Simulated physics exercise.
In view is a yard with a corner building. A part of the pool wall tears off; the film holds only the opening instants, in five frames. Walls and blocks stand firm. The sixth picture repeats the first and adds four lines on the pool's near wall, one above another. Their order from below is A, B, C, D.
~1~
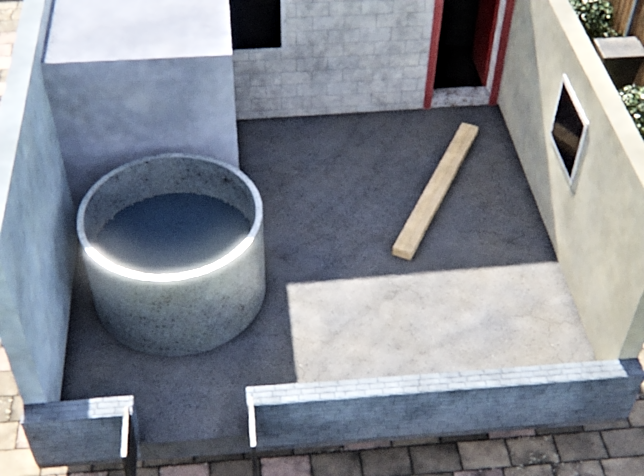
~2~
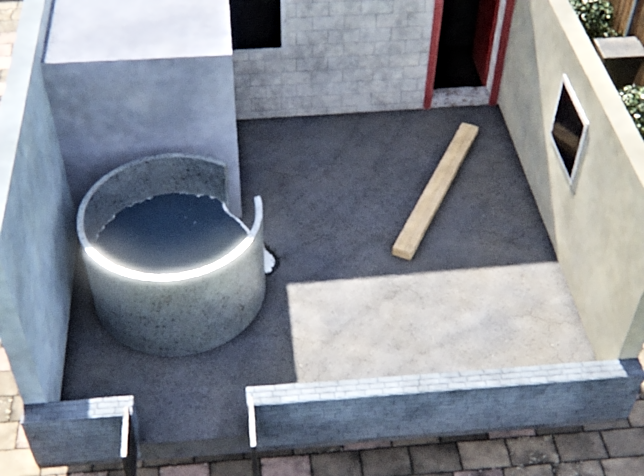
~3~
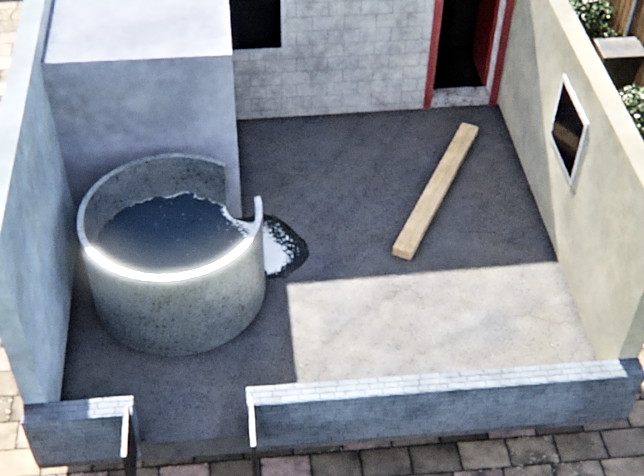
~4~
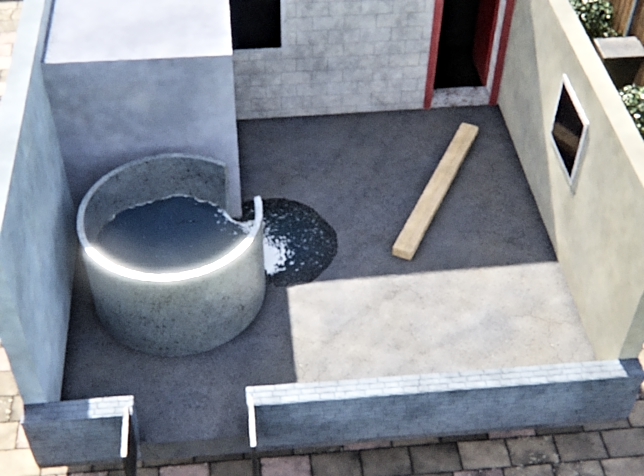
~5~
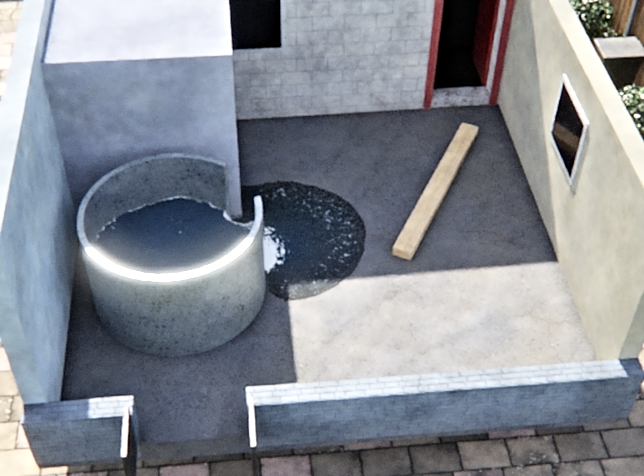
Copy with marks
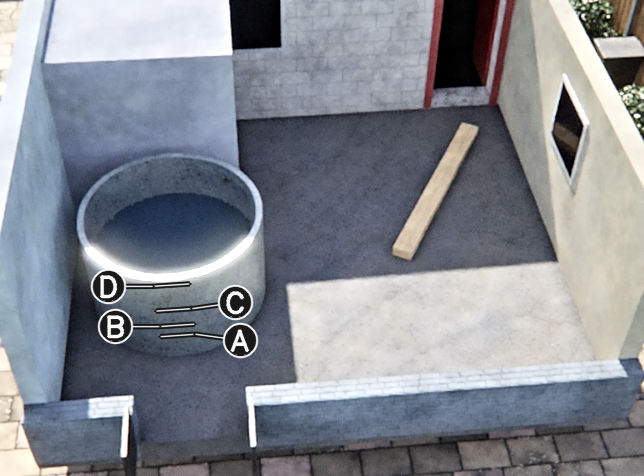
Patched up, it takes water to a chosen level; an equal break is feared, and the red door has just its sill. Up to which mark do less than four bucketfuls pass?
Line B.
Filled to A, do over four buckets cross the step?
No, that is safe.
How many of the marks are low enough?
Two of them.
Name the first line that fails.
That is line C.
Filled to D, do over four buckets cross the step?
Yes.
On the marked copy, A at (178, 335); B at (176, 325); C at (174, 309); D at (170, 285); from the bottom up A, B, C, D.
For line A, nothing gets over.
For line B, a bucket or two gets in.
For line C, about 10 bucketfuls get in.
For line D, dozens of bucketfuls pour in.
